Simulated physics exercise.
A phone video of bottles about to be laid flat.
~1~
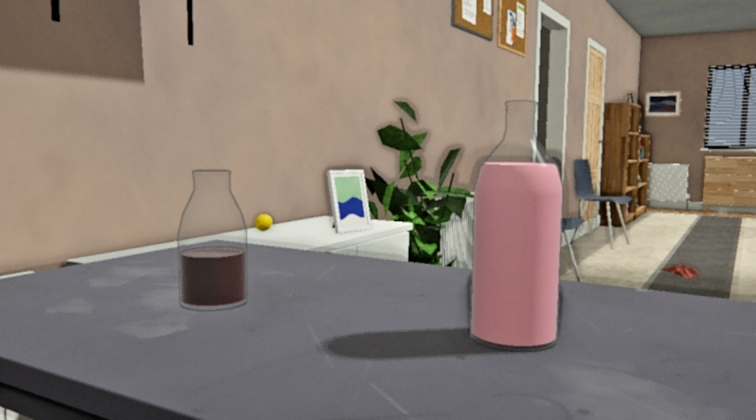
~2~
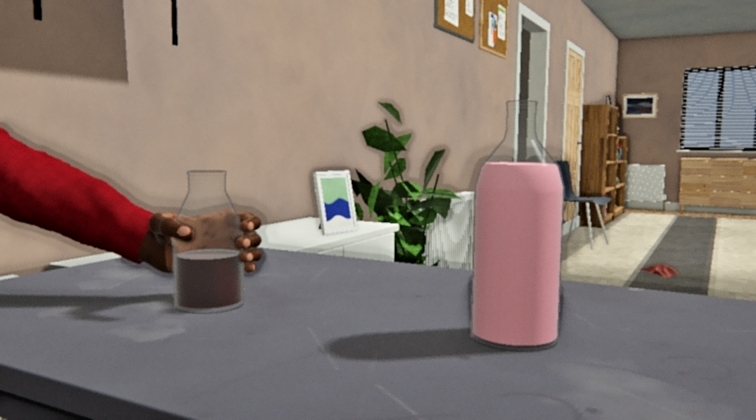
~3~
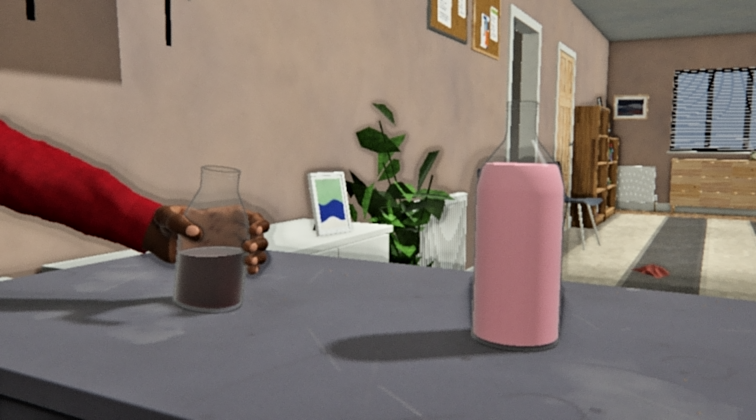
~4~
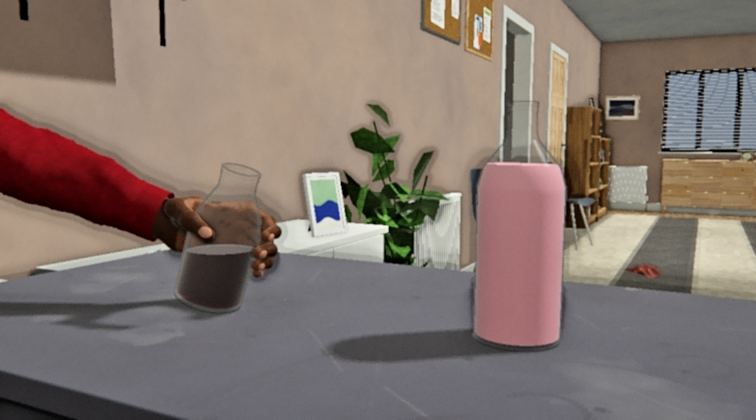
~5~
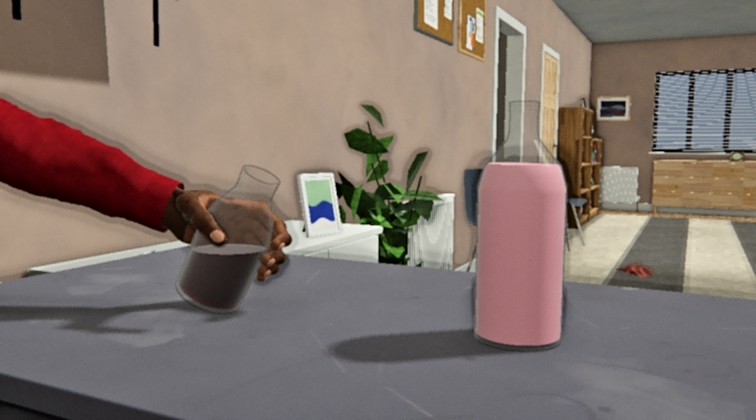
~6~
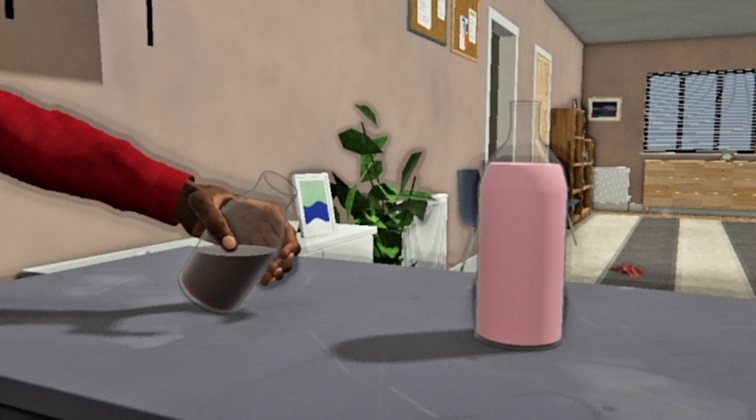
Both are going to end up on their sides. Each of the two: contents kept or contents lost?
Left bottle: Lost, right bottle: Lost.
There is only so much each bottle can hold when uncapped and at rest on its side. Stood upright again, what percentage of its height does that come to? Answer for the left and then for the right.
Around 16 percent, then around 26 percent.
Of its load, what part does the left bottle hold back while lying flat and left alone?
Around 40 %.
Shortly, the left bottle is nearly down; left bottle, no leak.
Then, the left bottle lies flat; left bottle, it leaks.
At the finish, both lie flat; left bottle, it leaks; right bottle, it leaks.
